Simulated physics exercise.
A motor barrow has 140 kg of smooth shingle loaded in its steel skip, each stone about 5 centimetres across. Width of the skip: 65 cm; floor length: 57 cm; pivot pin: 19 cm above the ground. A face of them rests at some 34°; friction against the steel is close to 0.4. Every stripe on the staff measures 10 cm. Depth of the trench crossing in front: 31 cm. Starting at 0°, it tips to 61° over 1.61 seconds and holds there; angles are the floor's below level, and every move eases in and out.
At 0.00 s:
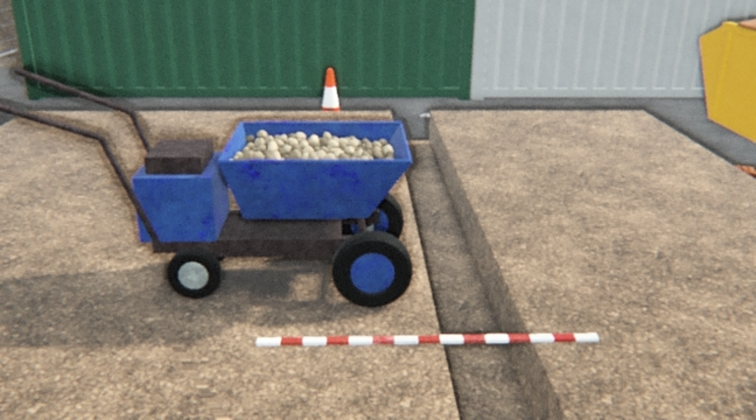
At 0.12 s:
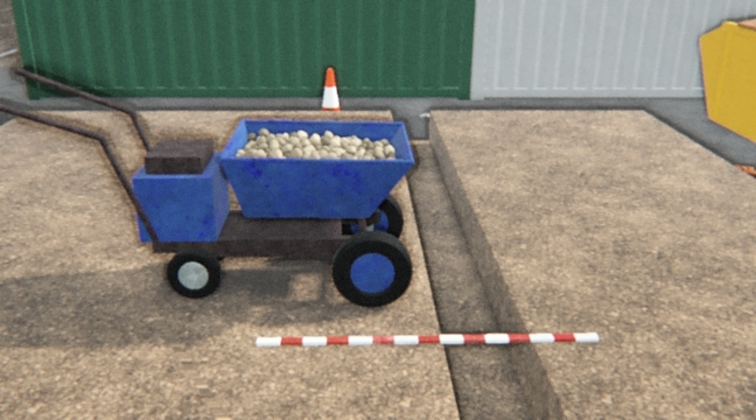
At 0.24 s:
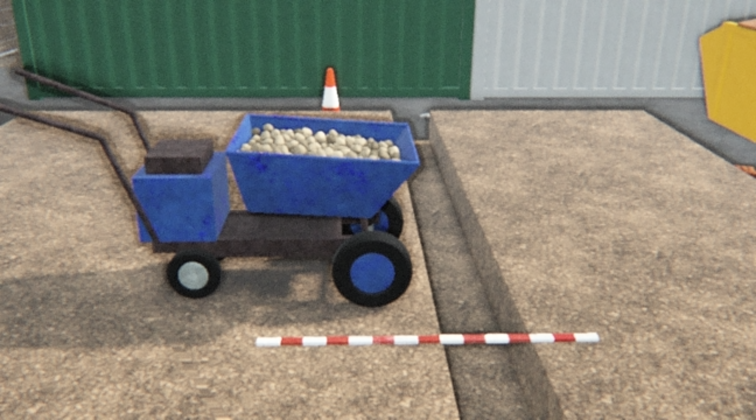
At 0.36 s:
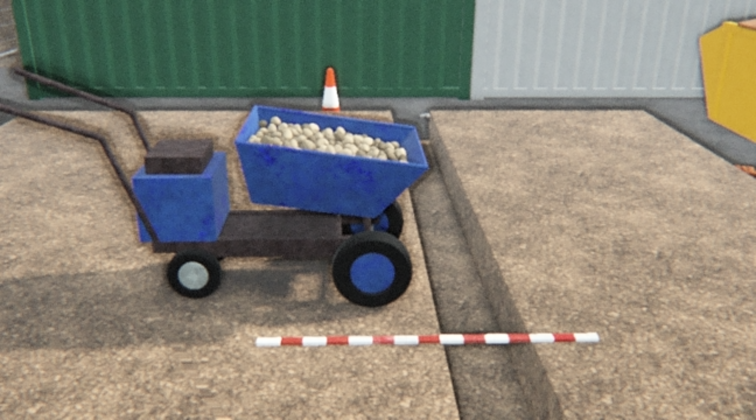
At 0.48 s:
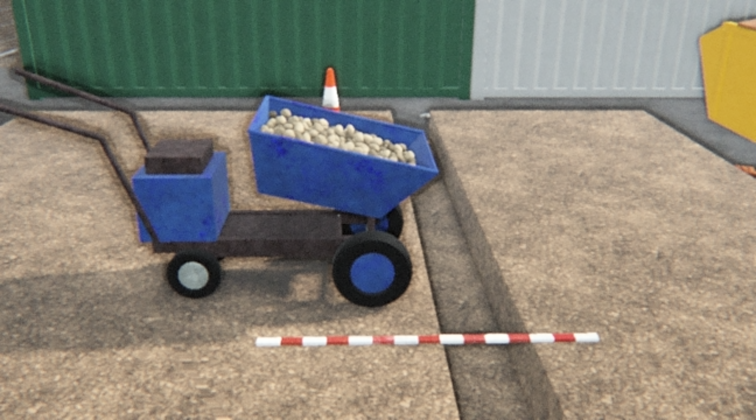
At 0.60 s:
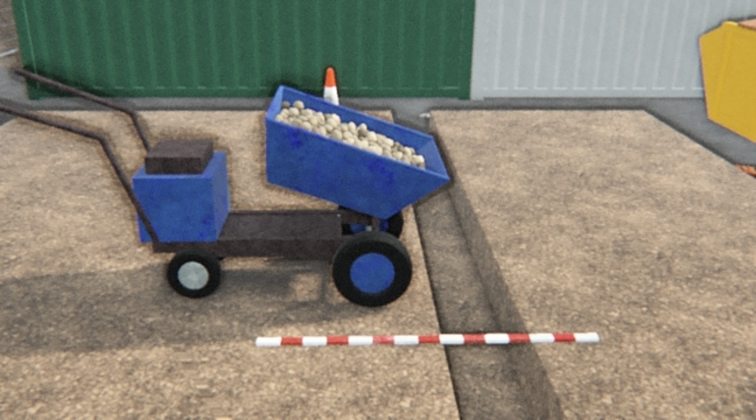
Blue skip of pale rounded stones on a motor barrow tilting steadily down to the right beside a narrow trench.
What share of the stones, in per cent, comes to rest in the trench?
About 40 per cent of the stones finish in the trench.
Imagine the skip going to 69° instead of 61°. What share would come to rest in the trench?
Near 50 per cent then.
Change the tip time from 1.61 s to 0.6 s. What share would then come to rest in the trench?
I'd put it at roughly 20 per cent.
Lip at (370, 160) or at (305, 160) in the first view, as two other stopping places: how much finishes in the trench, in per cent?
First place: Near 70%; second place: Near 55%.
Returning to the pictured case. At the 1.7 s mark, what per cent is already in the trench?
About 10 per cent by then.
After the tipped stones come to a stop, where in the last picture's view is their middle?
Their centre sits close to (500, 272).
After 1.2 s the floor is at 52°; 100 % in the skip; the foremost stones are at (483, 211).
After 1.7 s the floor is at 61°; 72 % in the skip, 8 % in the trench, 20 % past the trench; the foremost stones are at (579, 276).
After 2.1 s the floor is at 61°; 50 % in the skip, 12 % in the trench, 38 % past the trench; the foremost stones are at (627, 265).
After 4.0 s the floor is at 61°; 20 % in the skip, 40 % in the trench, 39 % past the trench; the foremost stones are at (669, 256).
